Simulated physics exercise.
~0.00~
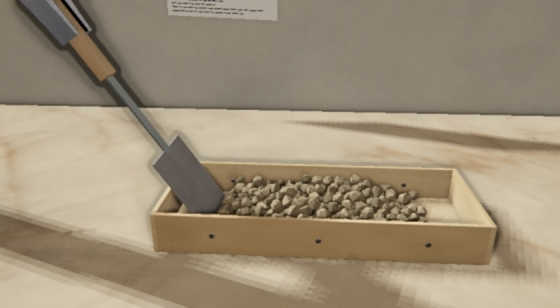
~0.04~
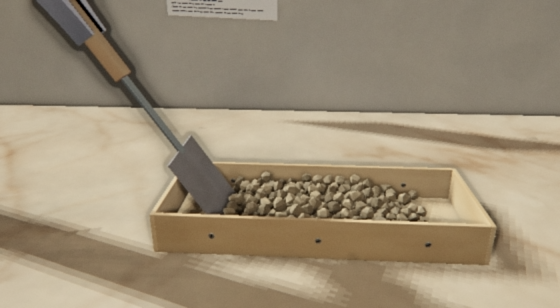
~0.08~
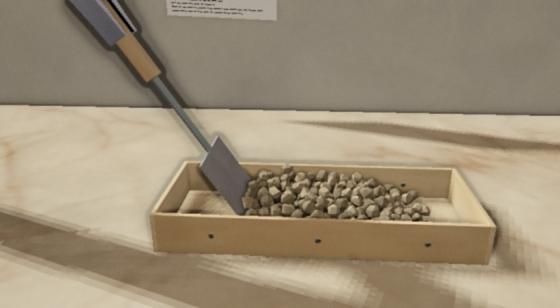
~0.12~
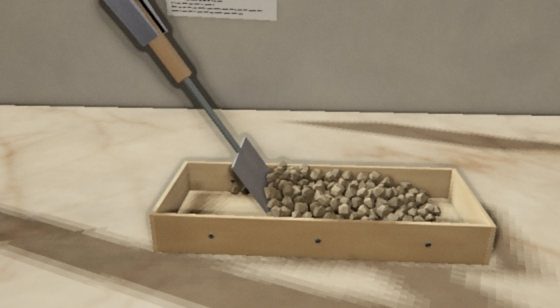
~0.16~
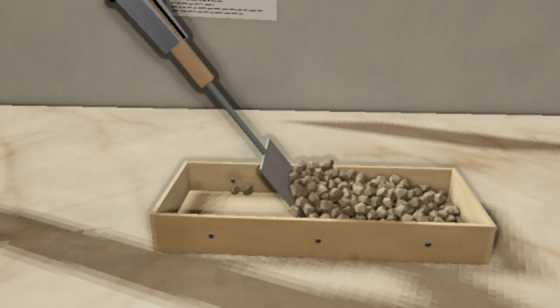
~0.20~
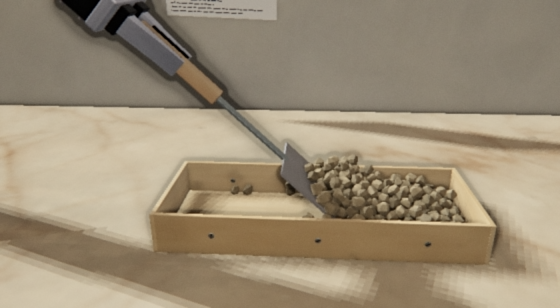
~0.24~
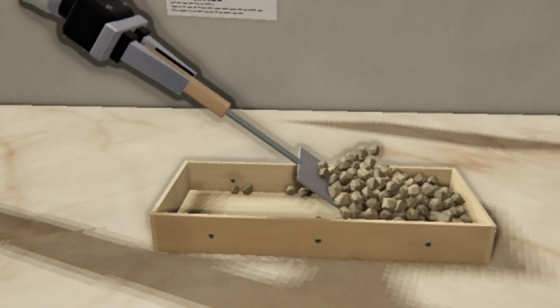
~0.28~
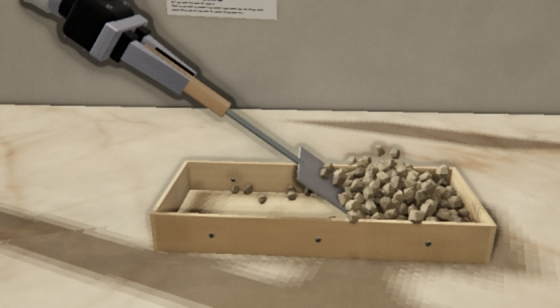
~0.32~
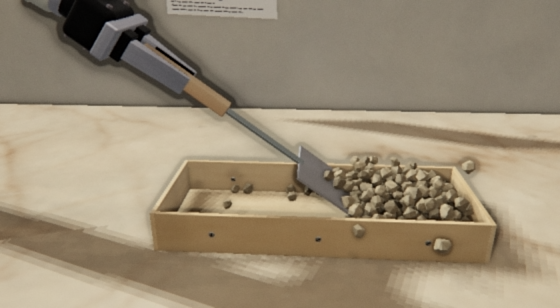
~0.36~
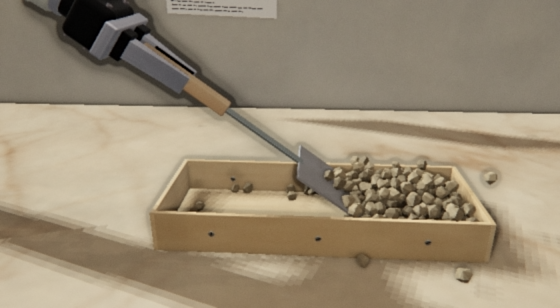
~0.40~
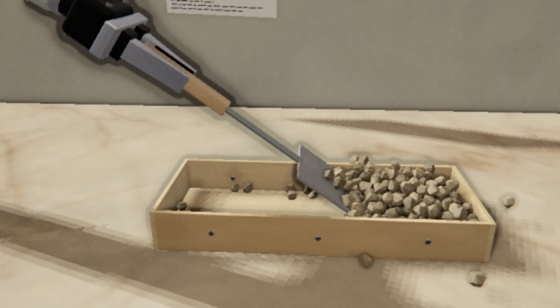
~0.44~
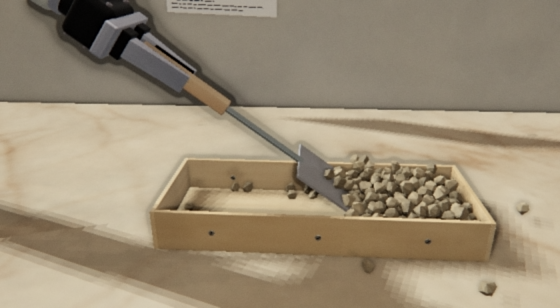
A gripper holding a spatula pushed a bed of small pebbles to the right along a wooden tray, tilting the blade as it heaped them up, then stopped; a few spilled over the edges onto the table, while most stayed piled at the right end.
